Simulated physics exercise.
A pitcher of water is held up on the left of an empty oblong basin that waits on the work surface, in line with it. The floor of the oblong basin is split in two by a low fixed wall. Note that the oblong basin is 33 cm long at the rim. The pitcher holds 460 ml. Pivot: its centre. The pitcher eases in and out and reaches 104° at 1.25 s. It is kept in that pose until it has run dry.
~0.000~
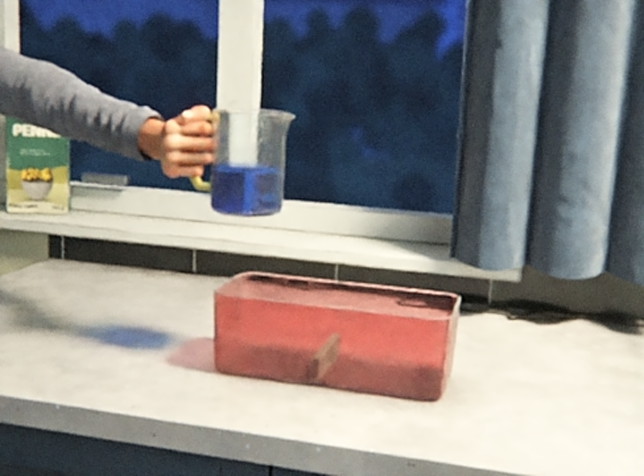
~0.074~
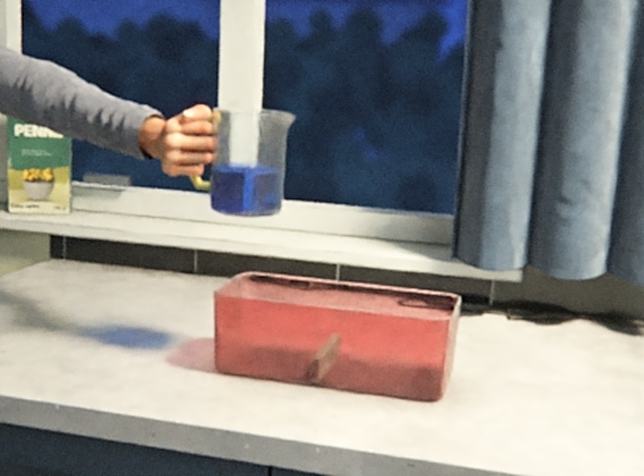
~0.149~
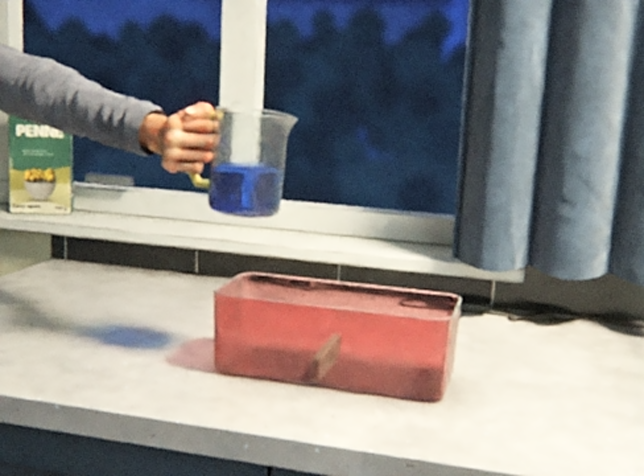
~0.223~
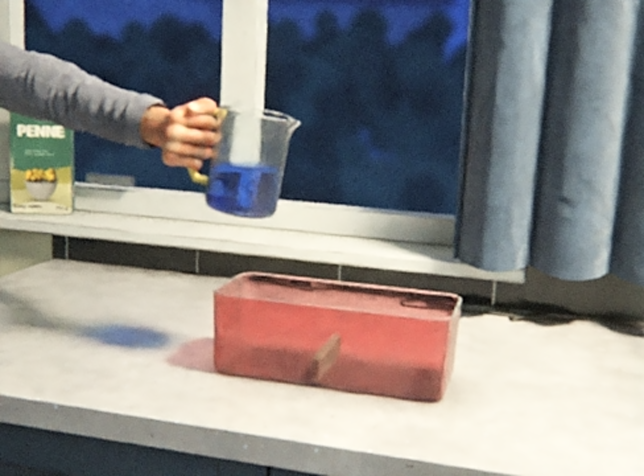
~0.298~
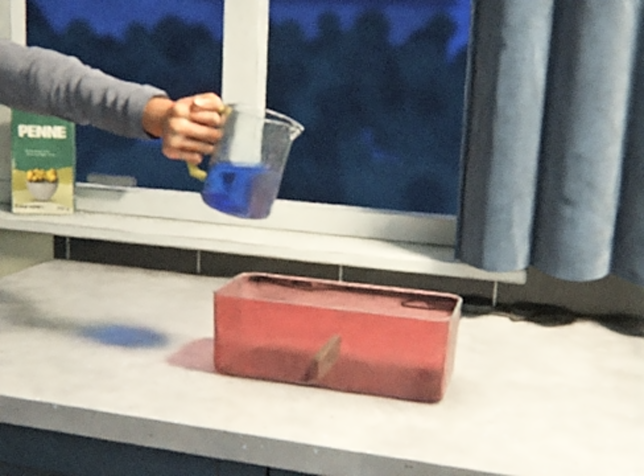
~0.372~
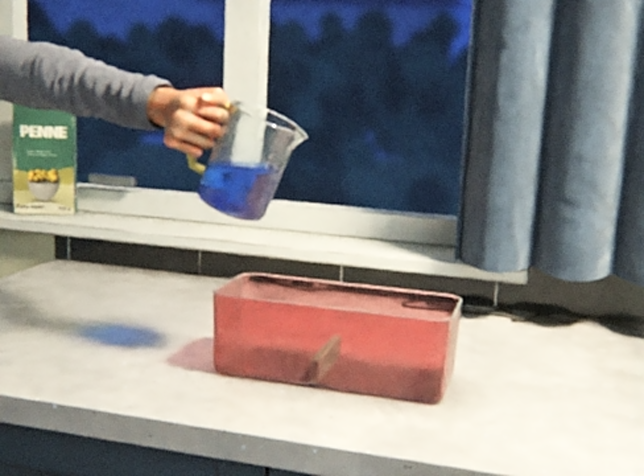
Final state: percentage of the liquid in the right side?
Approximately 90 %.
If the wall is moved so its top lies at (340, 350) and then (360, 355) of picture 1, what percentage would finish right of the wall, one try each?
55 per cent first, 5 per cent second.
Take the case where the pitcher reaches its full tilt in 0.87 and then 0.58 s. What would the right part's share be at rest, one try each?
Roughly 90 per cent the first time and 85 per cent the second.
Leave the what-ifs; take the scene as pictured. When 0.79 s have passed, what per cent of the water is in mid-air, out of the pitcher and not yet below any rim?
2 %.
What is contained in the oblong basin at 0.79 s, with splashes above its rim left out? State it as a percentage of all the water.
0 %, roughly.
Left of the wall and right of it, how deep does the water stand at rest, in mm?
About 2 mm left, about 20 mm right.
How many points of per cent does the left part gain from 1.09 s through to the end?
I'd put it near 8 percent.
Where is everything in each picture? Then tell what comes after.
It leans 0°; its right rim is at (294, 116); the water meets the walls at (217, 163) and (281, 168); the oblong basin's rim runs from (228, 283) to (456, 309); the wall's top is at (327, 347), in the first picture.
It leans 1°; its right rim is at (295, 117); the water meets the walls at (217, 164) and (282, 168), in the second picture.
It leans 4°; its right rim is at (297, 119); the water meets the walls at (217, 164) and (282, 168), in the third picture.
It leans 8°; its right rim is at (300, 123); the water meets the walls at (216, 163) and (281, 168), in the fourth picture.
It leans 14°; its right rim is at (303, 129); the water meets the walls at (215, 164) and (280, 169), in the fifth picture.
It leans 21°; its right rim is at (307, 137); the water meets the walls at (212, 163) and (281, 169), in the sixth picture.
By 0.79 s the tilt is 72° and 98 per cent is still to pour, 0 is left of the wall and 0 right of it.
By 1.09 s the tilt is 100° and 46 per cent is still to pour, 0 is left of the wall and 26 right of it.
By 1.41 s the tilt is 104° and 7 per cent is still to pour, 6 is left of the wall and 78 right of it.
By 1.75 s the tilt is 104° and 0 per cent is still to pour, 7 is left of the wall and 90 right of it.
At rest 8 per cent lies left of the wall, 90 right of it and 2 outside.
